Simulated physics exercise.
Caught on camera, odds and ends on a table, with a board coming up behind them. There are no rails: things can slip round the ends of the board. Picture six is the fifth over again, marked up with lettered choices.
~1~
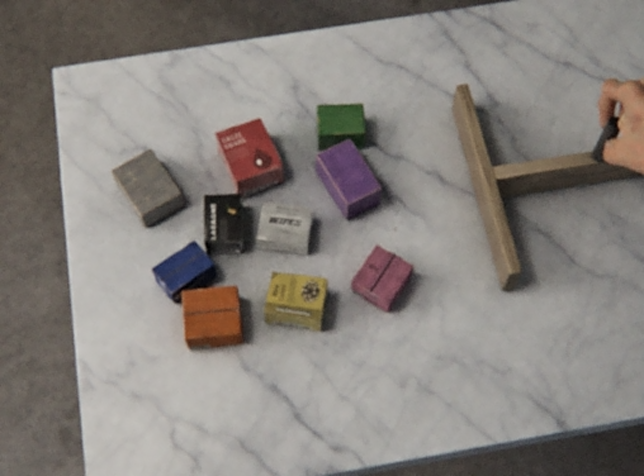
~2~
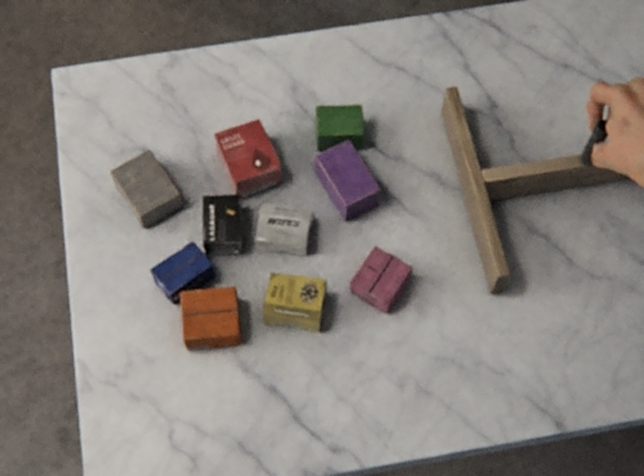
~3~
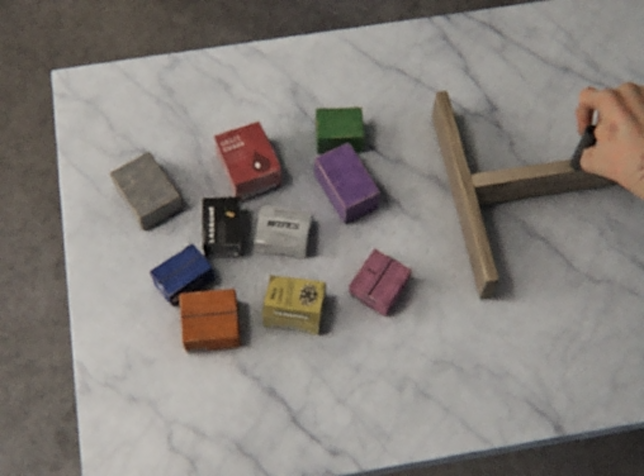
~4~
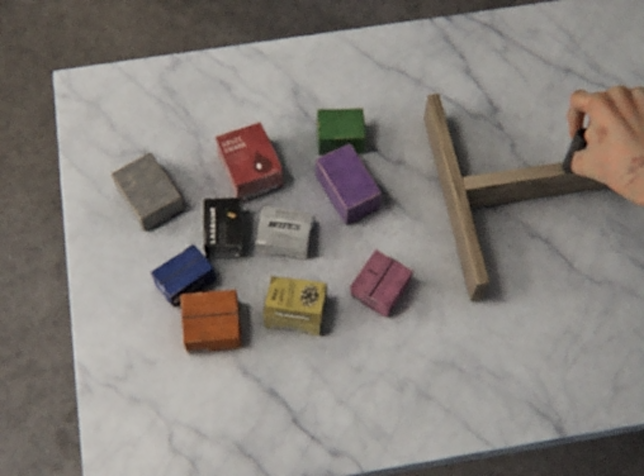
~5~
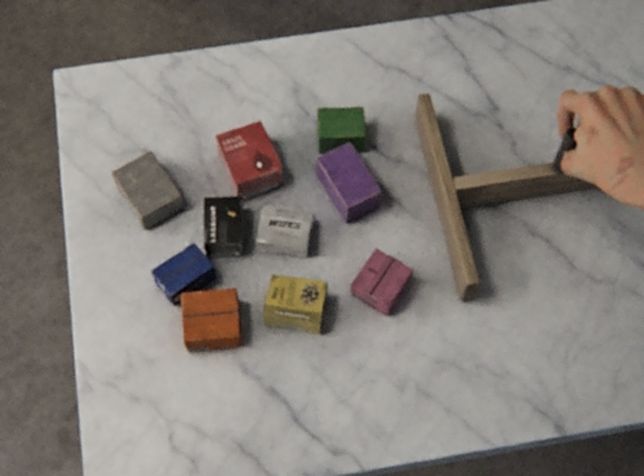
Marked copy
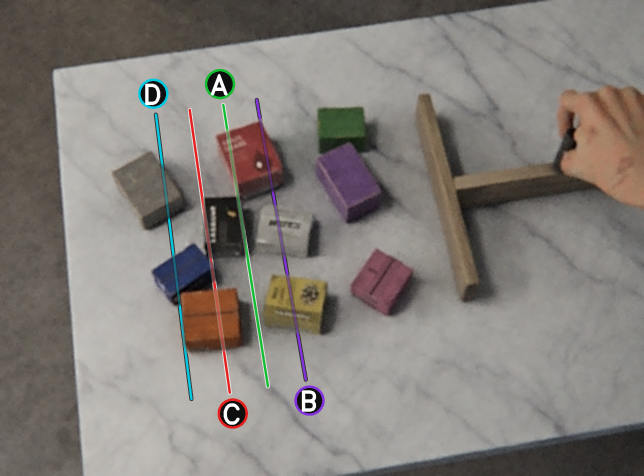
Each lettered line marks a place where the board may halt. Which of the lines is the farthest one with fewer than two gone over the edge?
It should halt at C.
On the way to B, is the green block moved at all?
Yes.
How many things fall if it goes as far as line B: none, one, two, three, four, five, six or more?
The count is none.
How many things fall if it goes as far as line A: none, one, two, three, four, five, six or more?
In all, none.
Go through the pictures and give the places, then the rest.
In the first frame, blue box (185, 273); white box (285, 229); yellow packet (296, 301).
In the second frame, board (477, 177); black packet (223, 225).
In the third frame, board (466, 181); grey block (146, 191).
In the fourth frame, board (457, 184); pink box (381, 284).
In the fifth frame, board (448, 184); red box (250, 161); blue box (184, 275); white box (285, 232).
On the marked copy, A at (244, 236); B at (280, 231); C at (208, 242); D at (173, 248).
With C. Early on, board (363, 197); green block (315, 136); yellow packet (282, 306).
Further on, board (275, 211); blue box (134, 296); orange box (155, 346).
At the end, board (210, 221); orange box (89, 366); grey block (77, 199); none fallen.
As for the rest, A is within the limit but short; B is within the limit but short; D drops two.
